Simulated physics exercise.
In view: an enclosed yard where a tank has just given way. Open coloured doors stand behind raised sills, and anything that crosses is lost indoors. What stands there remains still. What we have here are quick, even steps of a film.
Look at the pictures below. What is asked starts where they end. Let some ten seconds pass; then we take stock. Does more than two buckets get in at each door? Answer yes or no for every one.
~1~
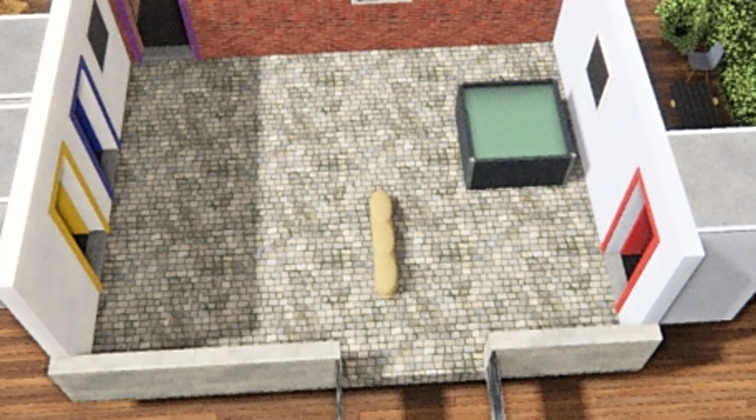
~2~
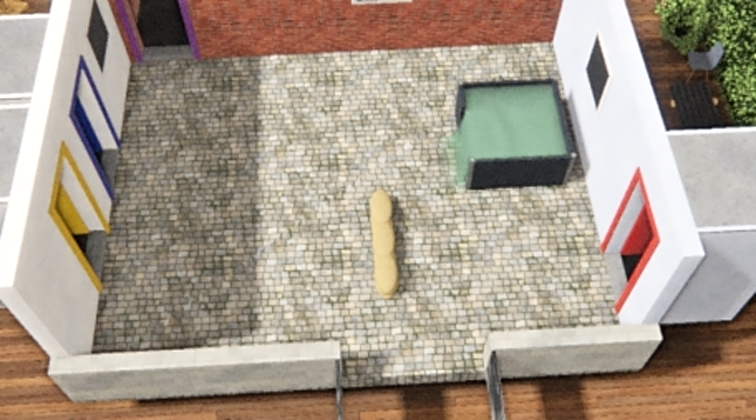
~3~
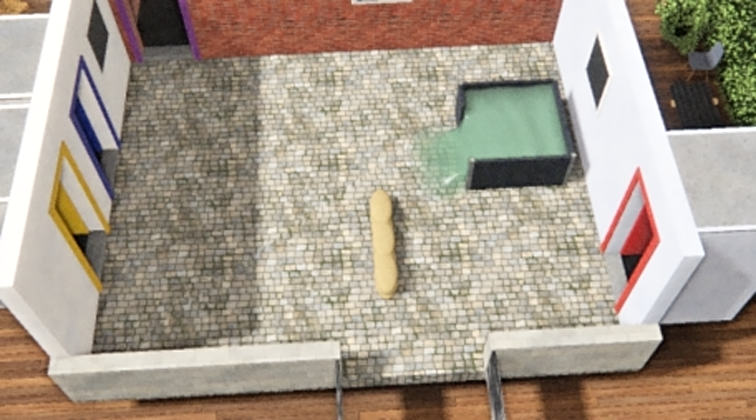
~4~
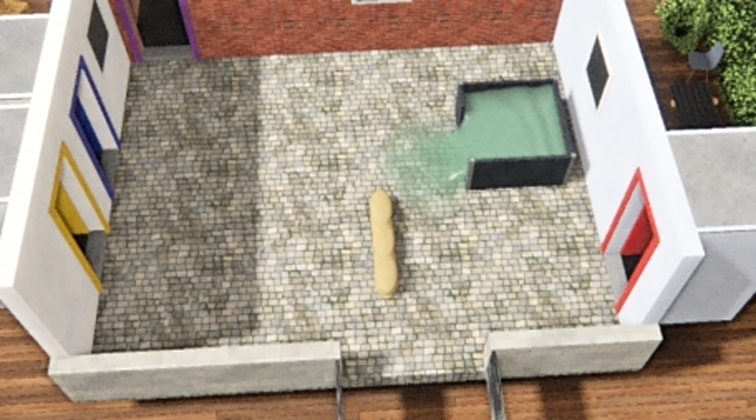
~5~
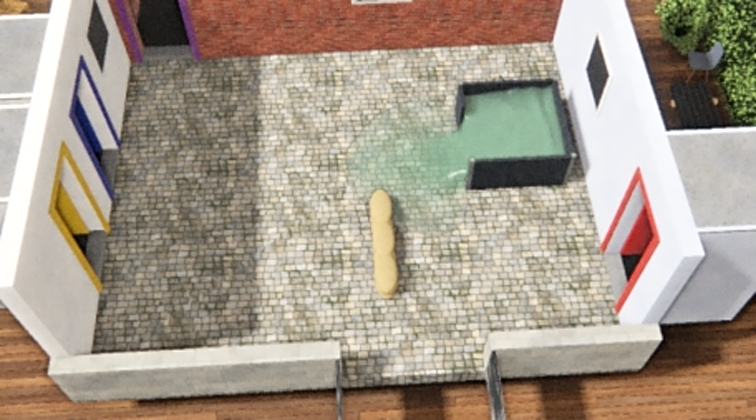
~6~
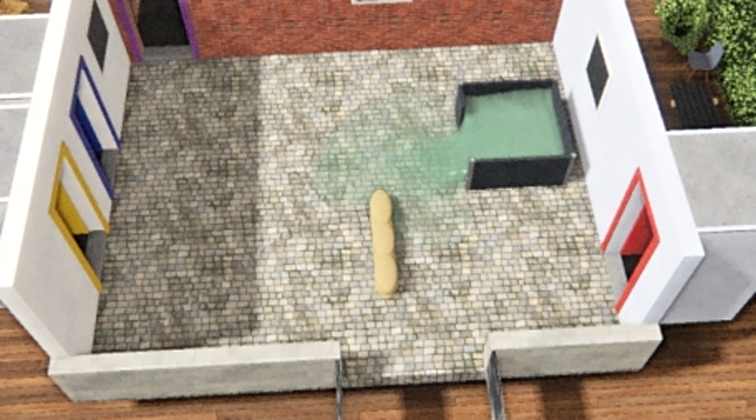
Blue door: Yes, red door: No, purple door: No, yellow door: No.
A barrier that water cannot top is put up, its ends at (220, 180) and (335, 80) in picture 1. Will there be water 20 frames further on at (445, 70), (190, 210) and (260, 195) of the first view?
Log, spots one to three: Spared; swamped; swamped.
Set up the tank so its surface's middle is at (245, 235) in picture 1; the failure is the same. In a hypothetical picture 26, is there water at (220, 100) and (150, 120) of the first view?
One after the other: Wet, wet.
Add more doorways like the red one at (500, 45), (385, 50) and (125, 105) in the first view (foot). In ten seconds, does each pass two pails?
In order: Stays within it, stays within it, tops the limit.
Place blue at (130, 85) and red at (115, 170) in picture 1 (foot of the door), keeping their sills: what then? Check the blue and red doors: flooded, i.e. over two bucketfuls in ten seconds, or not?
Result - blue door exceeds the limit; red door exceeds the limit.
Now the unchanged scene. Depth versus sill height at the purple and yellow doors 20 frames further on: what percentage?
Respectively about 80 and 70 per cent.
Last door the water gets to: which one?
It's the red door.
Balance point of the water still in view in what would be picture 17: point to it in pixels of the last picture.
Point: (383, 169).
A moment on, water covers 30 % of the floor; the blue door not reached, the red door not reached, the purple door not reached, the yellow door not reached.
Next, water covers 50 % of the floor; the blue door under two buckets in, the red door not reached, the purple door not reached, the yellow door wet at the sill, nothing in.
Then, water covers 55 % of the floor; the blue door over two buckets in, the red door not reached, the purple door wet at the sill, nothing in, the yellow door wet at the sill, nothing in.
Later, water covers 60 % of the floor; the blue door far over two buckets in, the red door wet at the sill, nothing in, the purple door under two buckets in, the yellow door under two buckets in.
In the end, water covers 70 % of the floor; the blue door far over two buckets in, the red door wet at the sill, nothing in, the purple door under two buckets in, the yellow door under two buckets in.
